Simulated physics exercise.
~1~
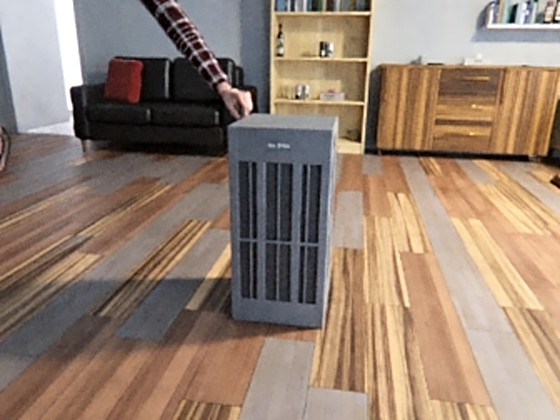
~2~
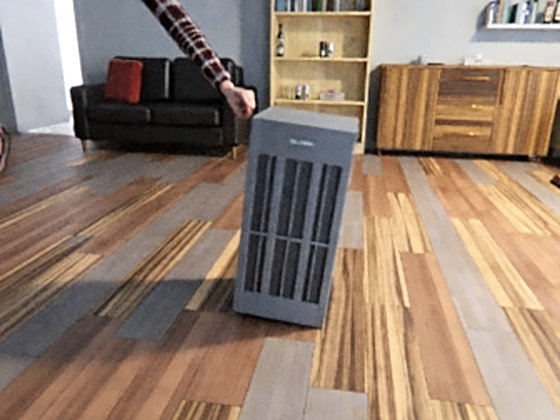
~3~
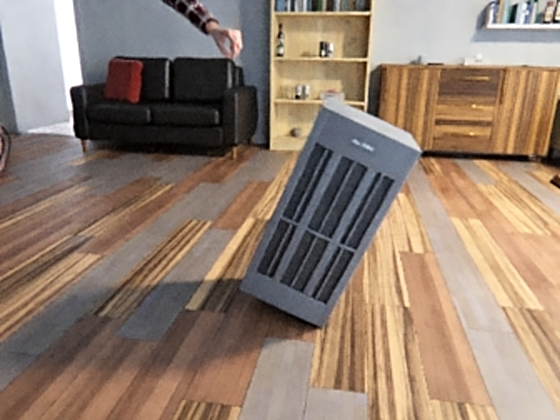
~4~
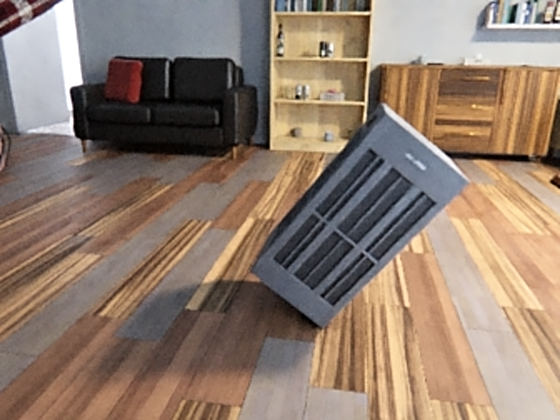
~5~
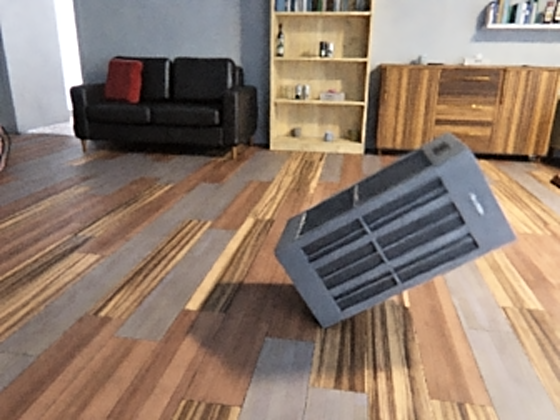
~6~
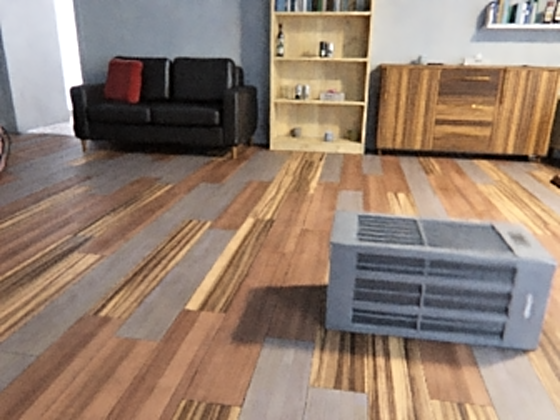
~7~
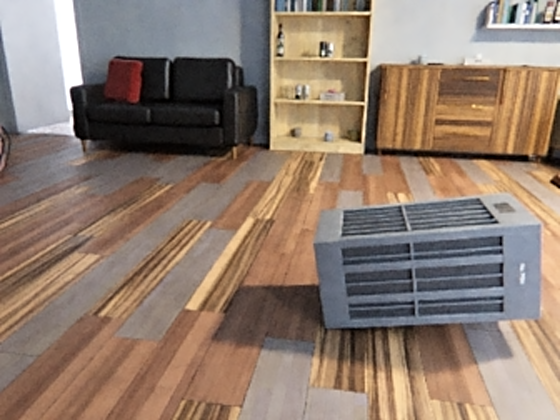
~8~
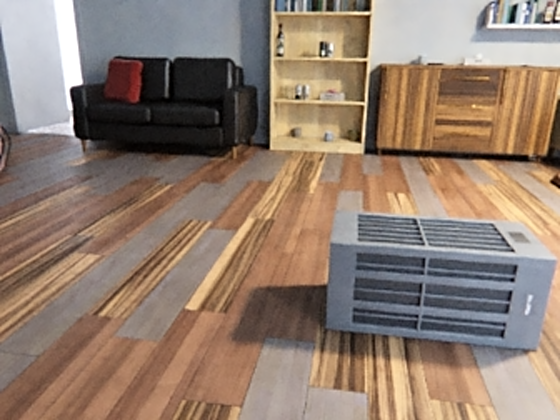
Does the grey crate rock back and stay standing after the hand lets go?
No, it keeps tipping to the right and goes down on its side. It is lying on the floor at the end.
